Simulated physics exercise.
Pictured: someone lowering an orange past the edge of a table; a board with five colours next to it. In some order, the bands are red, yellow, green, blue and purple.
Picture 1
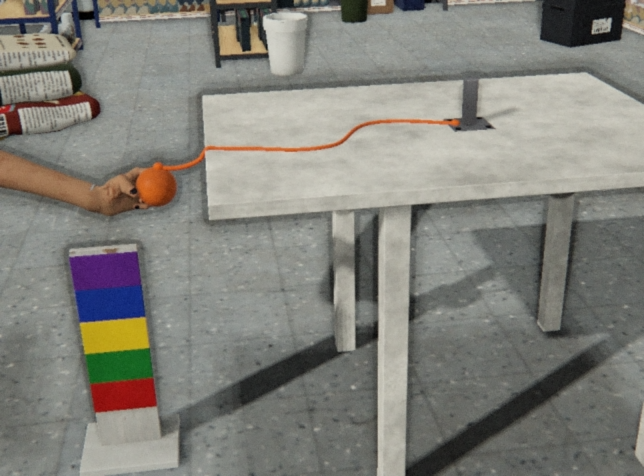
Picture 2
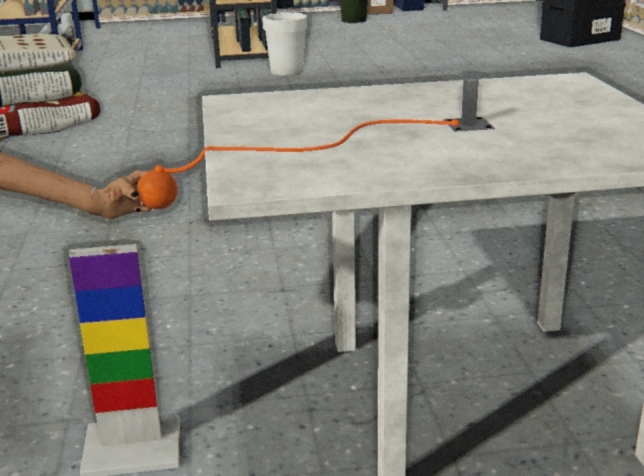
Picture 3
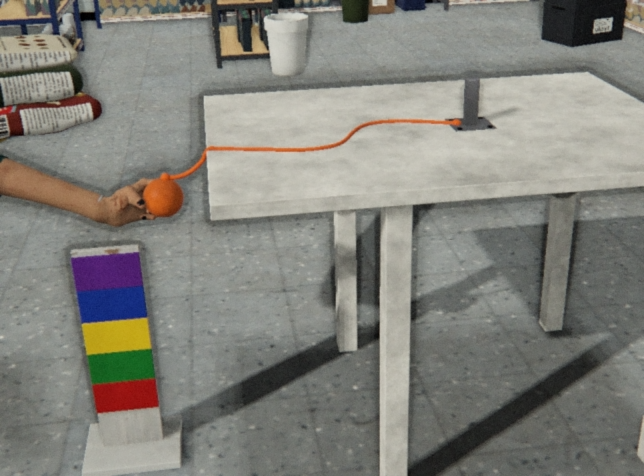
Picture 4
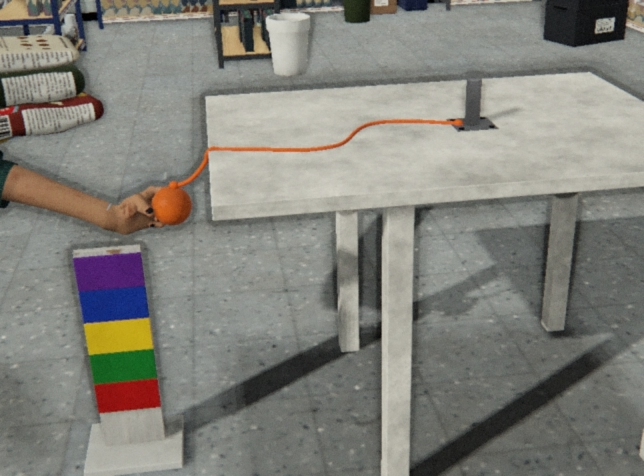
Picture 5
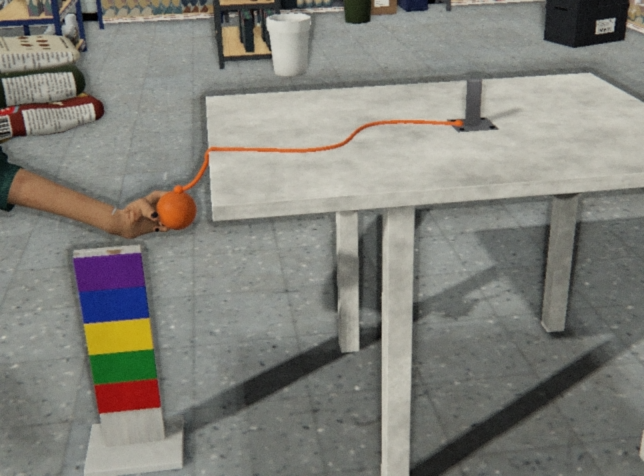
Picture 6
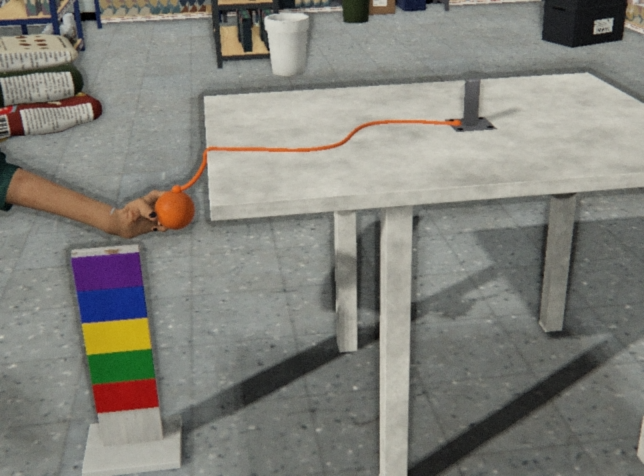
Orange ball on a cord, held by a hand, shifting slightly right and down beside a pale table above a colour-banded post.
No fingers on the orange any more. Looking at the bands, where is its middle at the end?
Its middle is at the purple band.
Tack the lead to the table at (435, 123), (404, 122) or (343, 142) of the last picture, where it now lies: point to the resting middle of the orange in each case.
Going through the three tries, you get (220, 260), (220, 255) and (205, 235).
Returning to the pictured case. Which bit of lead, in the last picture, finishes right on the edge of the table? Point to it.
(247, 150).
A little later, orange near (197, 254); level with purple.
Next, orange near (224, 260); level with purple.
Later still, orange near (231, 260); level with purple.
When it is over, orange near (223, 261); level with purple. Its middle rests at the purple band.
